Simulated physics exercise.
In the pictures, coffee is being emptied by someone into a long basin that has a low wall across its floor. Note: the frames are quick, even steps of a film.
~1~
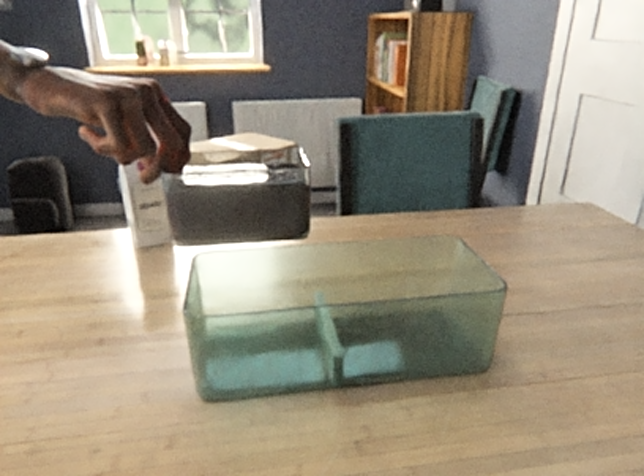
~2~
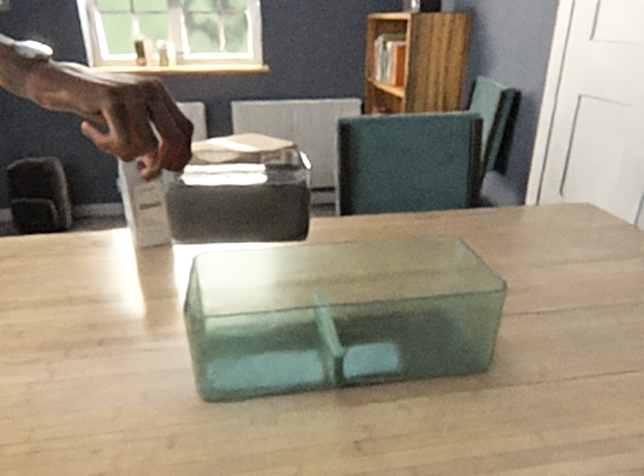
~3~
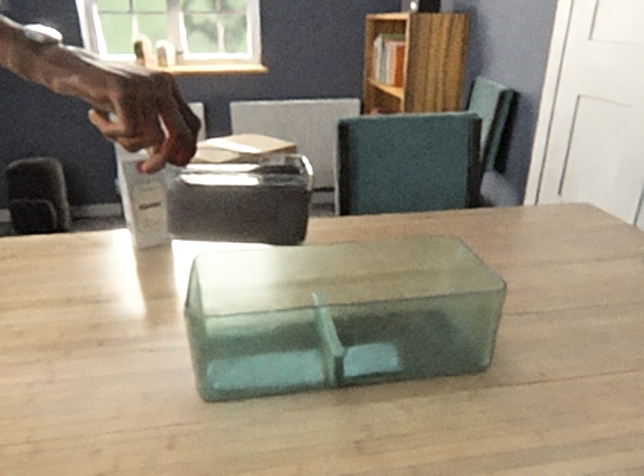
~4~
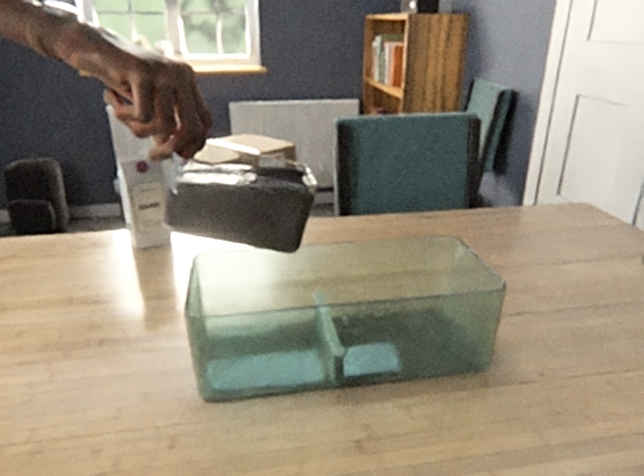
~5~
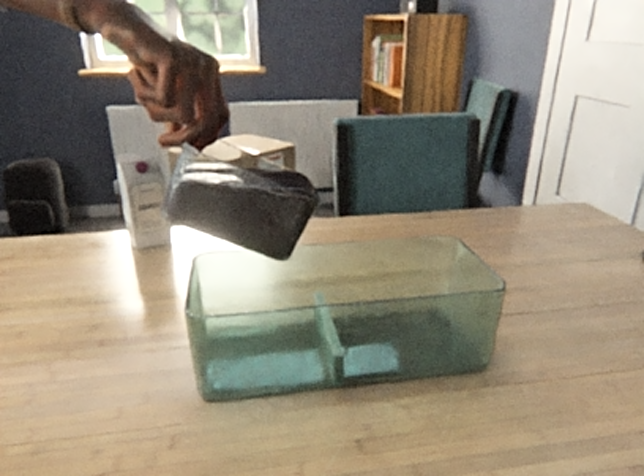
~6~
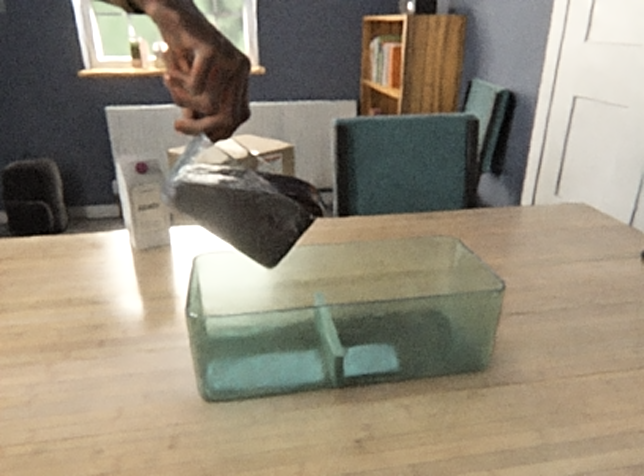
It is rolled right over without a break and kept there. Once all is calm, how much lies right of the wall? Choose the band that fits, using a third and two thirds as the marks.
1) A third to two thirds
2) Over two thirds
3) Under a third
(1) A third to two thirds.
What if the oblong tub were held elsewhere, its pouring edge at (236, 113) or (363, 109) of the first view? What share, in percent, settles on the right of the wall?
Roughly 15 percent on the first try and 85 percent on the second.
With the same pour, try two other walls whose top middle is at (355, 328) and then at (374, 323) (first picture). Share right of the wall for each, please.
Well, it's close to 40 per cent for the first one, then 20 per cent for the other.
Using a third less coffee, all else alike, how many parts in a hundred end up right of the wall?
That works out to some 45 %.
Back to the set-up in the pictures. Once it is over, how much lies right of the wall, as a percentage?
Close to 55 in a hundred.
A moment on, the oblong tub is tipped right over and 13 per cent is still to pour, 19 is left of the wall and 50 right of it.
Next, the oblong tub is tipped right over and 1 per cent is still to pour, 37 is left of the wall and 56 right of it.
Then the oblong tub is tipped right over and 0 per cent is still to pour, 41 is left of the wall and 57 right of it.
Later the oblong tub is tipped right over and 0 per cent is still to pour, 42 is left of the wall and 57 right of it.
In the end 42 per cent lies left of the wall, 57 right of it and 2 outside.
